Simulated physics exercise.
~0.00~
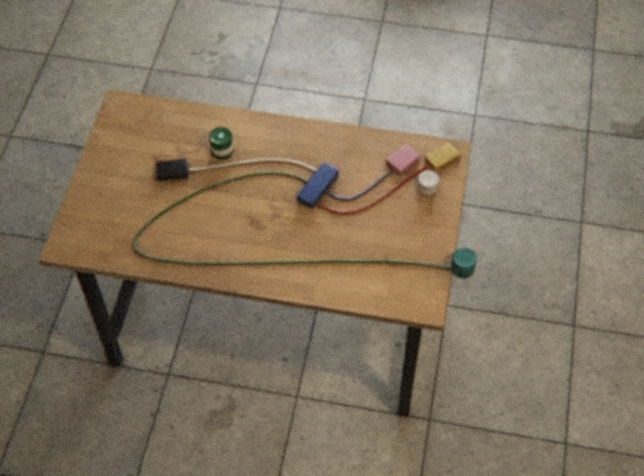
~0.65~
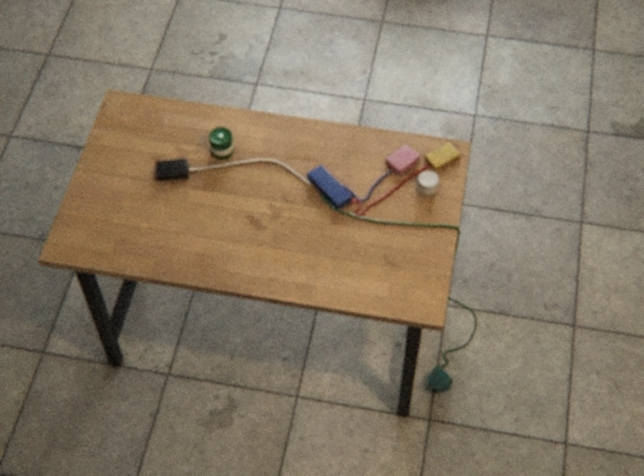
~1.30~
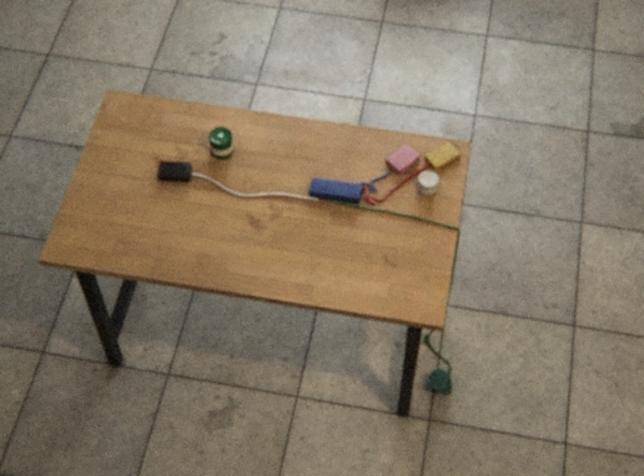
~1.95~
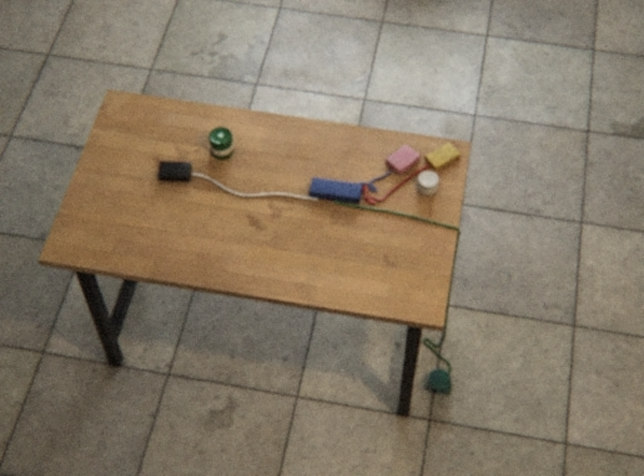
A teal speaker drops off the table's right edge, tugging the blue strip slightly right.
